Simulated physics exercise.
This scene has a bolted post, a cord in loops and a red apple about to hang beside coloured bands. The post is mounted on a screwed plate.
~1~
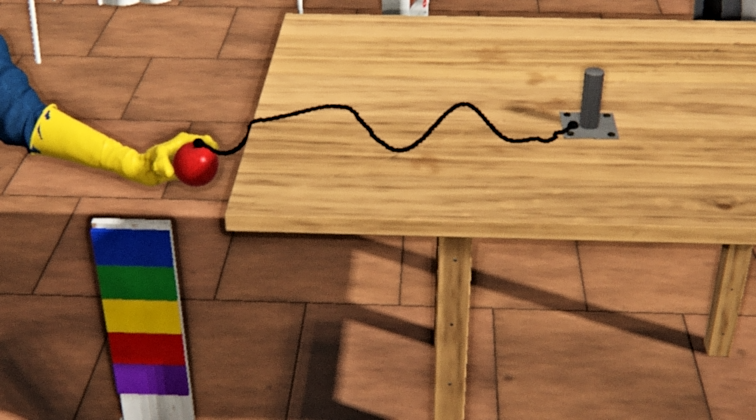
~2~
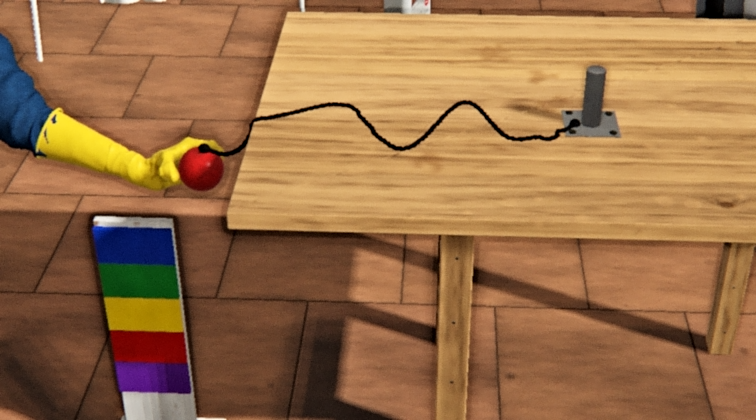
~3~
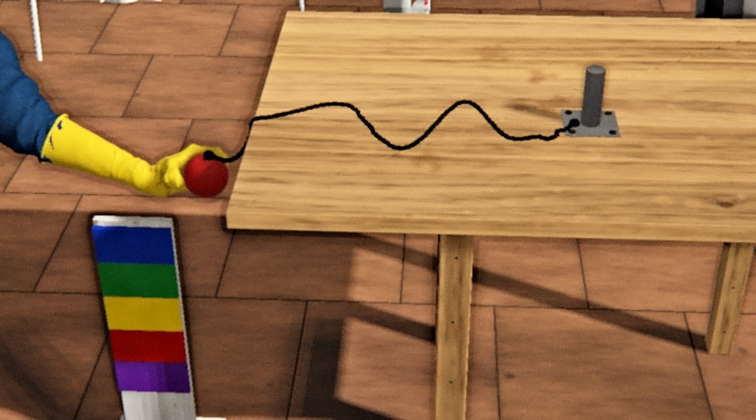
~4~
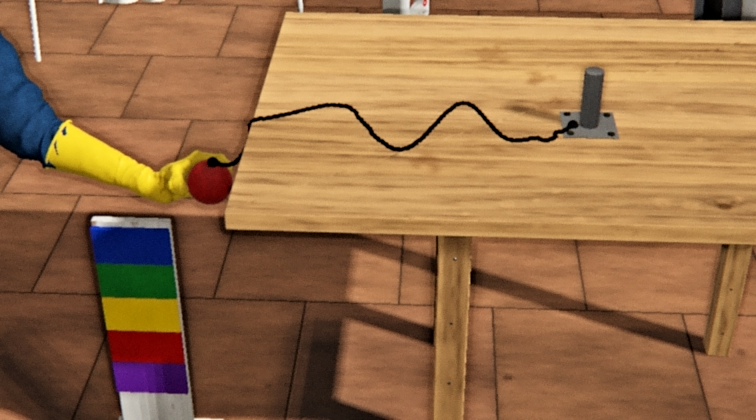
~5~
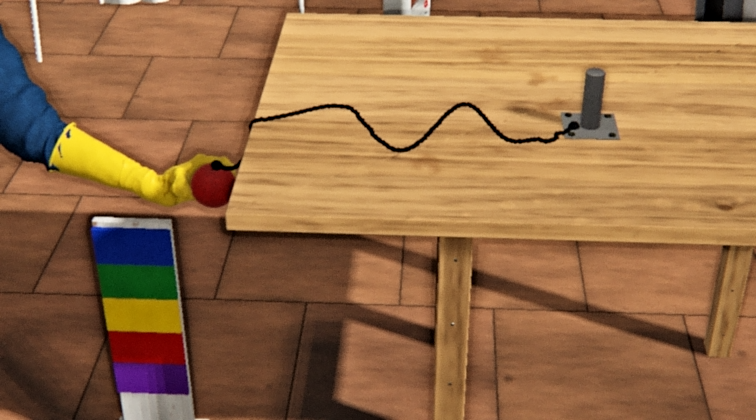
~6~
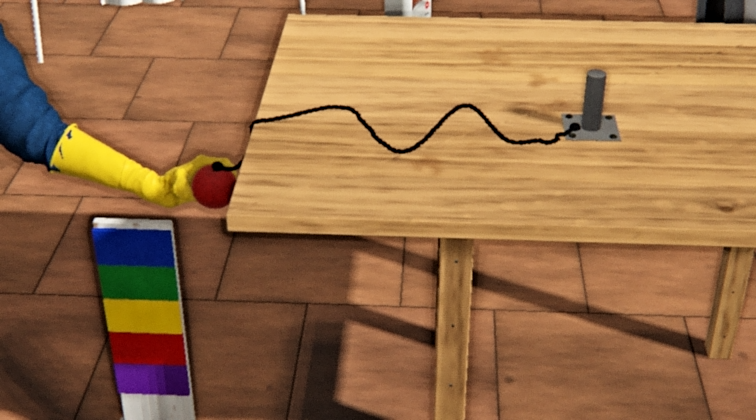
At a wooden table's edge, a yellow-gloved hand lowers a corded red ball slightly rightward.
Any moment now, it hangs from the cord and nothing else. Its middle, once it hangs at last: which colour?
Colour: Red.
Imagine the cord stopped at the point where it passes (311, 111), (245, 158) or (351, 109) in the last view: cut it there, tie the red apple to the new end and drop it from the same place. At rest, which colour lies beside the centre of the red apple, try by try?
Per try - 1: Blue; 2: Yellow; 3: Higher than all five.
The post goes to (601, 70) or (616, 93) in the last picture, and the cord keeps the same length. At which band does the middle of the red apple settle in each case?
Taking the two spots in turn: Yellow, then yellow.
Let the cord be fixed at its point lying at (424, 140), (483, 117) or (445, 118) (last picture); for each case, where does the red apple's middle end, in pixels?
Going through the three tries, you get (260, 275), (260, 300) and (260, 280).
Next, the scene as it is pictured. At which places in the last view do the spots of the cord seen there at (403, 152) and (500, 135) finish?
(281, 122) for the first, (471, 125) for the second.
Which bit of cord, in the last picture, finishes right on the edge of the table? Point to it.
Roughly (381, 142).
Soon after, apple near (236, 347); level with red.
Then, apple near (296, 345); level with red.
Further on, apple near (253, 346); level with red.
At rest, apple near (271, 347); level with red. Its middle rests at the red band.
